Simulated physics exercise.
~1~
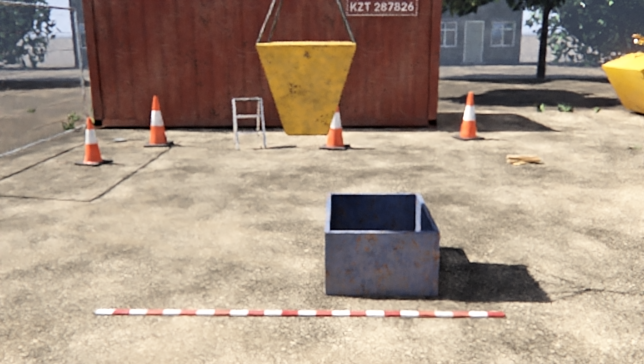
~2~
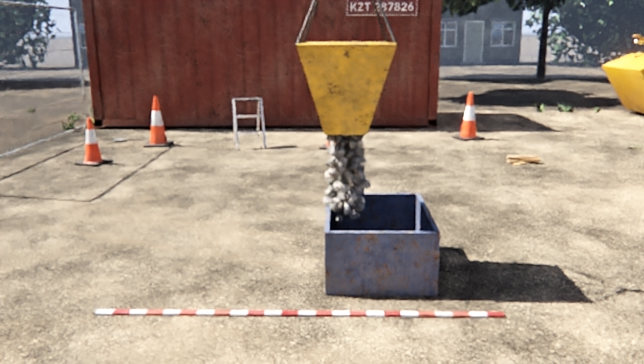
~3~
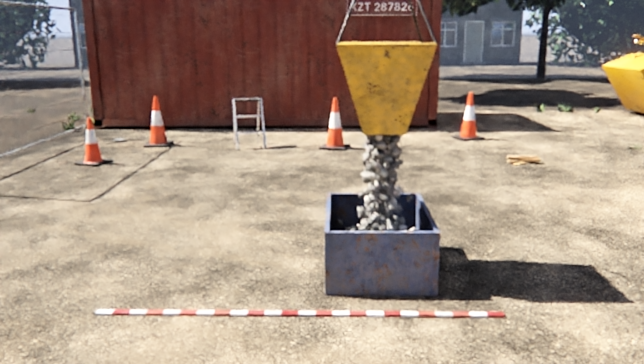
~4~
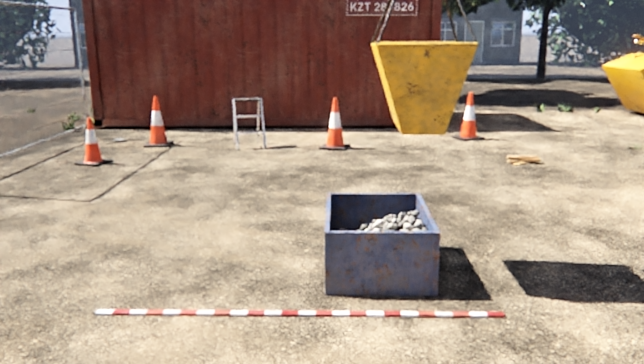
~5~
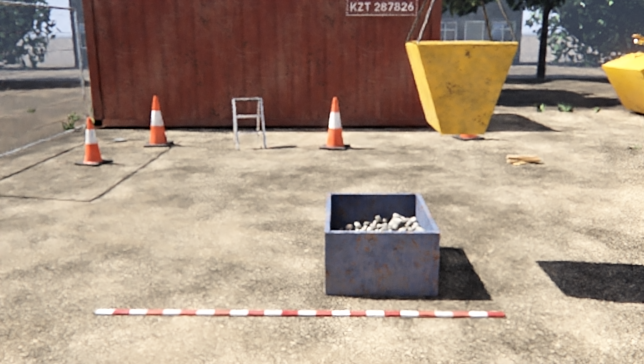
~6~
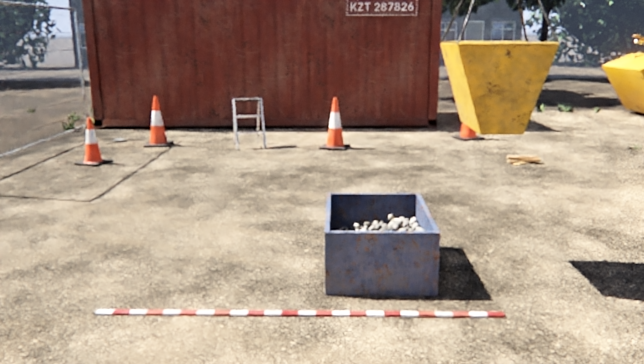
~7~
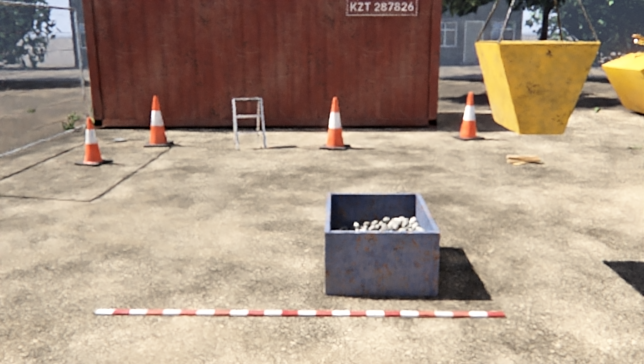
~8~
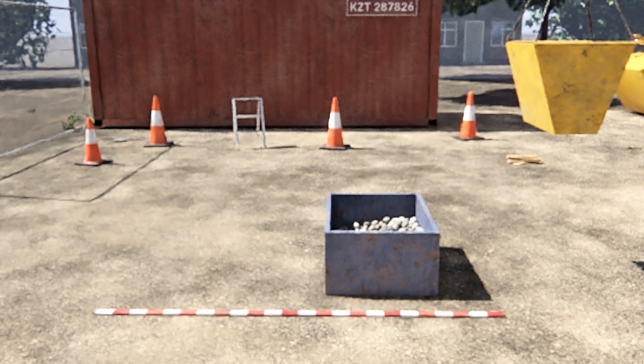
On a sunlit, dusty concrete yard, a still view from slightly above faces a rust-red shipping container, with a fence, trees and a grey building behind. Orange and white cones and a small pale stand line the back, a red and white banded pole lies in front, and an open blue-grey bin sits near the middle. A tapered yellow skip, hung from above, moves rightwards and pours grey stones from its underside into the bin. The stream stops, and the empty skip continues right towards another yellow container. The stones rest heaped inside the bin, with none visible on the ground.
